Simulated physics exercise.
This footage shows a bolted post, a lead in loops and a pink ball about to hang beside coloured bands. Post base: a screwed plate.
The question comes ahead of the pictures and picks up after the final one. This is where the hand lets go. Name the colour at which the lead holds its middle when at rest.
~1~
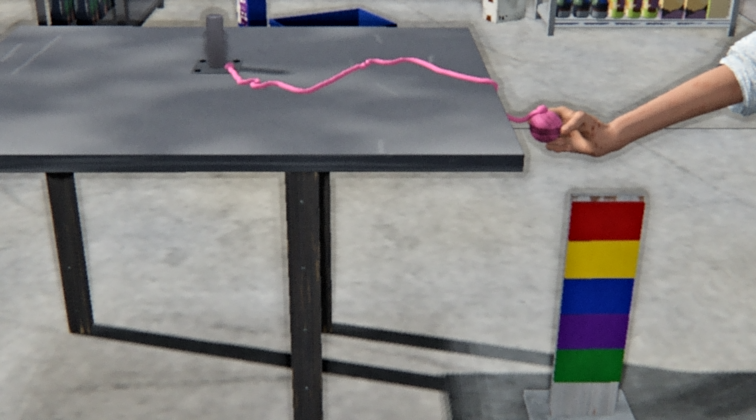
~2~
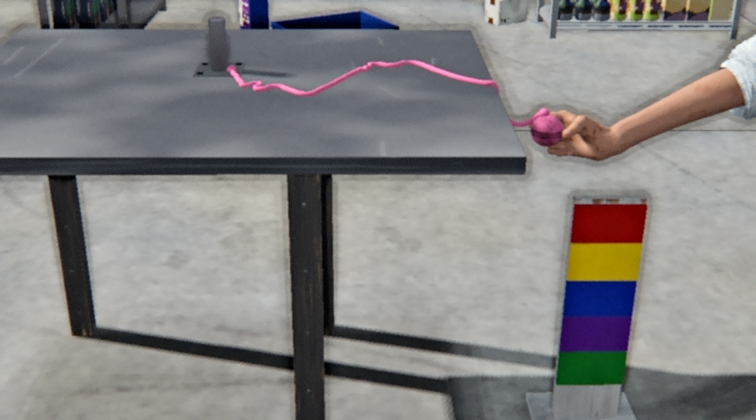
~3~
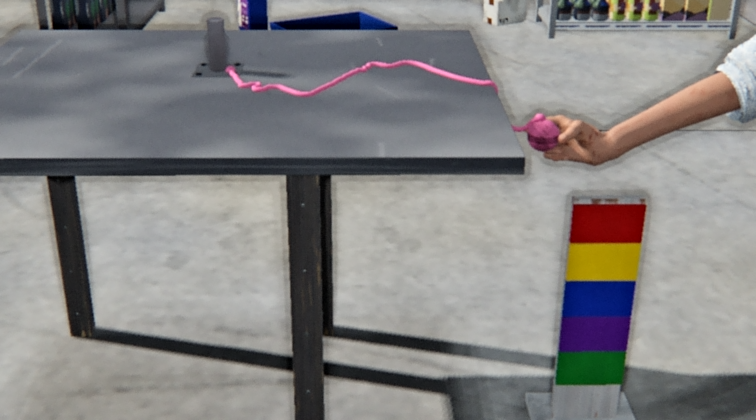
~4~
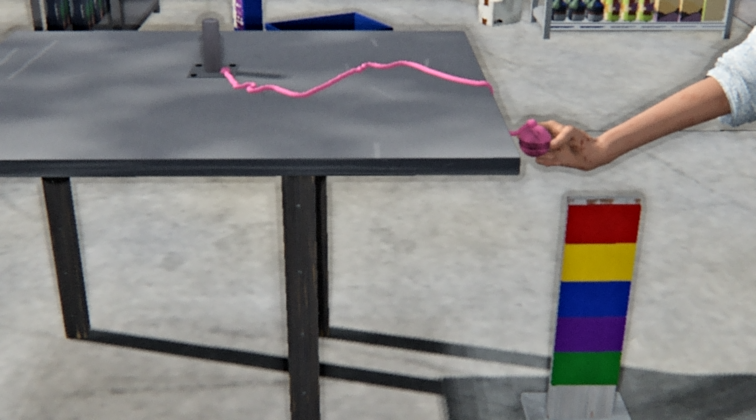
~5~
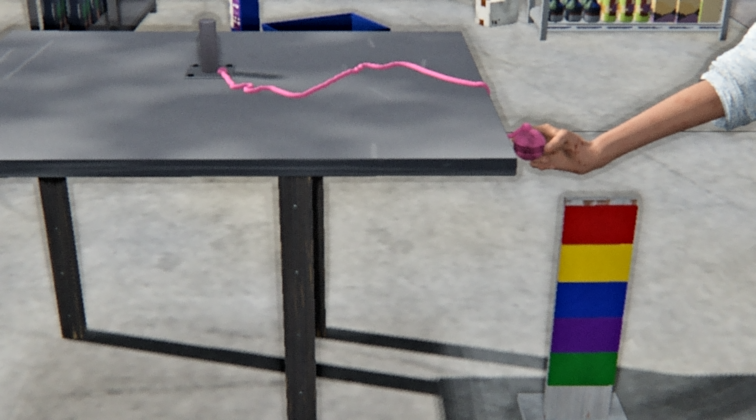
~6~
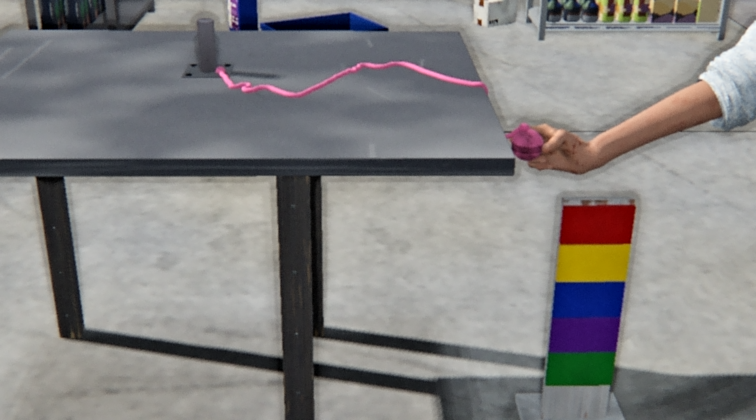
Purple.
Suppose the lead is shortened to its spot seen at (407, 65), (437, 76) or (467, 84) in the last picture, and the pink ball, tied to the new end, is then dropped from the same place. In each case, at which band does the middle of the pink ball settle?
Result per try - higher than all five; red; yellow.
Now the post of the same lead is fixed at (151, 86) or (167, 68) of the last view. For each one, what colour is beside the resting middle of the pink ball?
First try: Blue; second try: Blue.
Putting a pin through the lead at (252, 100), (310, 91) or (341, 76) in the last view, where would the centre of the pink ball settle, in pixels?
Taking the tries in turn: (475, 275), (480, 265) and (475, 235).
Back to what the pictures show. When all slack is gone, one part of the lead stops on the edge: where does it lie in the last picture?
Approx. (354, 69).
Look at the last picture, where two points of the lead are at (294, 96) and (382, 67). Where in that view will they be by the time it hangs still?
The first settles around (372, 80), the second around (483, 128).
A little later, ball near (450, 321); level with purple.
Next, ball near (483, 333); level with purple.
When it is over, ball near (467, 332); level with purple. Its centre hangs level with the purple band.
